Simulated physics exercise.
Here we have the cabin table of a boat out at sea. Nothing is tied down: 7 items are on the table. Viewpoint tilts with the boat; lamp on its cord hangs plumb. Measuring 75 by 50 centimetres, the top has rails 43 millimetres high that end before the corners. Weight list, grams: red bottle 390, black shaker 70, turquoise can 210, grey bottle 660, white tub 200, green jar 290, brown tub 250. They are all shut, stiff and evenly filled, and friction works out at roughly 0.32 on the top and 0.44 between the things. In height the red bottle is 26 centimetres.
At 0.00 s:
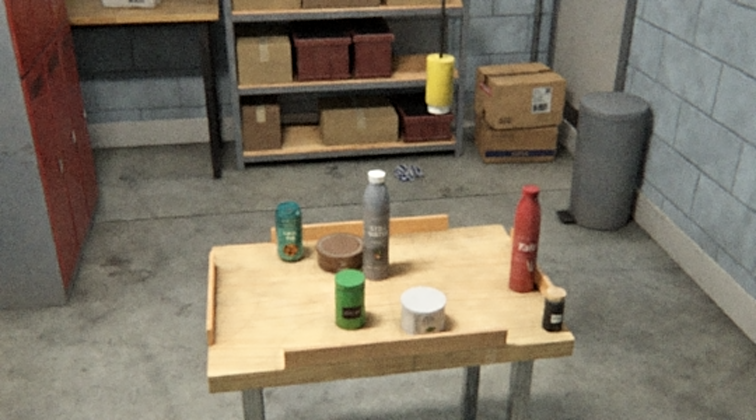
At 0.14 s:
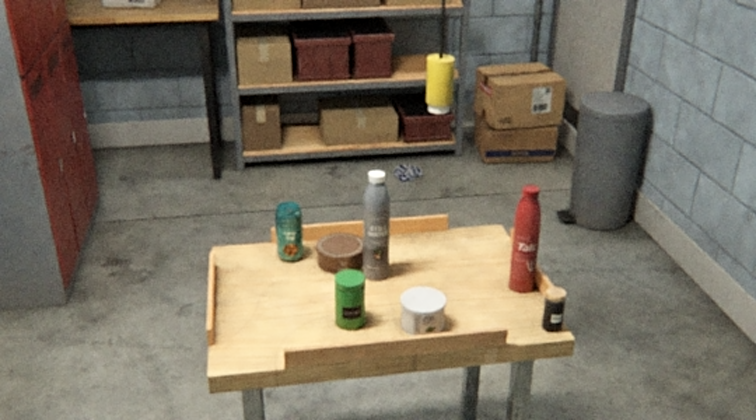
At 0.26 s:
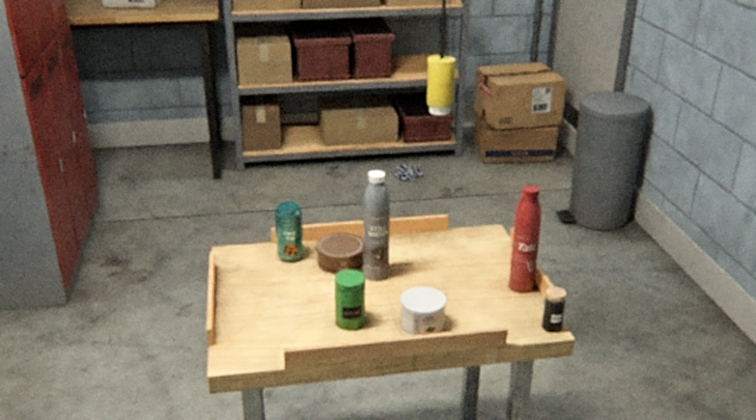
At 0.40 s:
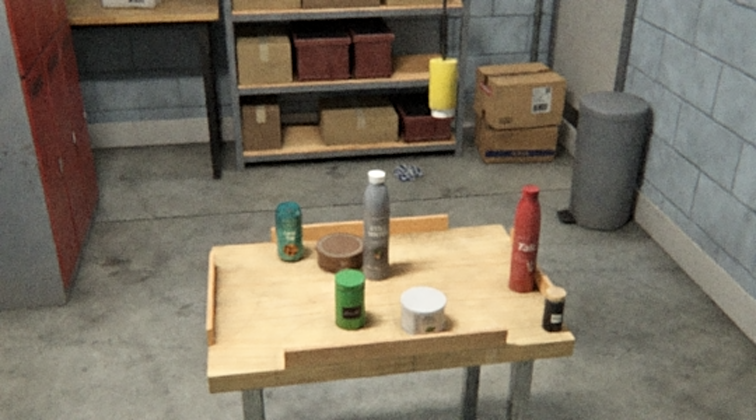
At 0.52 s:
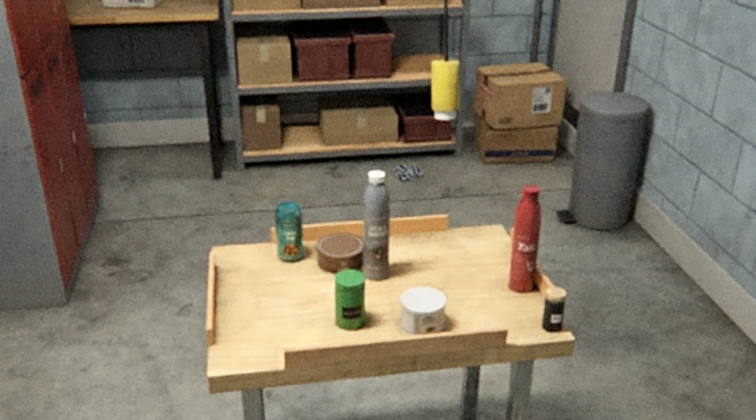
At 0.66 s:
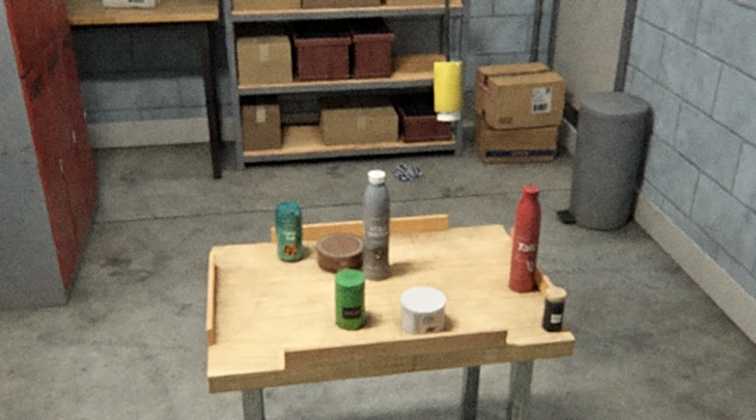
The video shows bottles, jars and tubs standing motionless on a wooden table with low rails, in front of shelves and boxes, while a yellow cylindrical object hanging from a cord behind them drifts slightly to the right.
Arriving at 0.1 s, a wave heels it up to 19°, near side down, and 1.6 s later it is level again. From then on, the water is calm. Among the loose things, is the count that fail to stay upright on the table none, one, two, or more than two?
My guess is more than a pair.
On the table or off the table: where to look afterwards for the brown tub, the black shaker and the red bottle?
Observed: Brown tub remains in bounds; black shaker exits its support; red bottle exits its support.
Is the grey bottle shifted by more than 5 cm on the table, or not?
Grey bottle: Moved.
Around 1.26 s, boat heeled 11°, near side down; black shaker now off the table; red bottle on its side near (544, 314); grey bottle on its side.
Around 1.46 s, boat heeled 4°, near side down; red bottle now off the table; grey bottle on its side; white tub shifted 5 cm.
Finally (2.2 s), off the table, red bottle and black shaker; on their side or leaning hard on the table, grey bottle; not toppled but over 5 cm from the start, white tub; the other 3 still in place (within 5 cm).
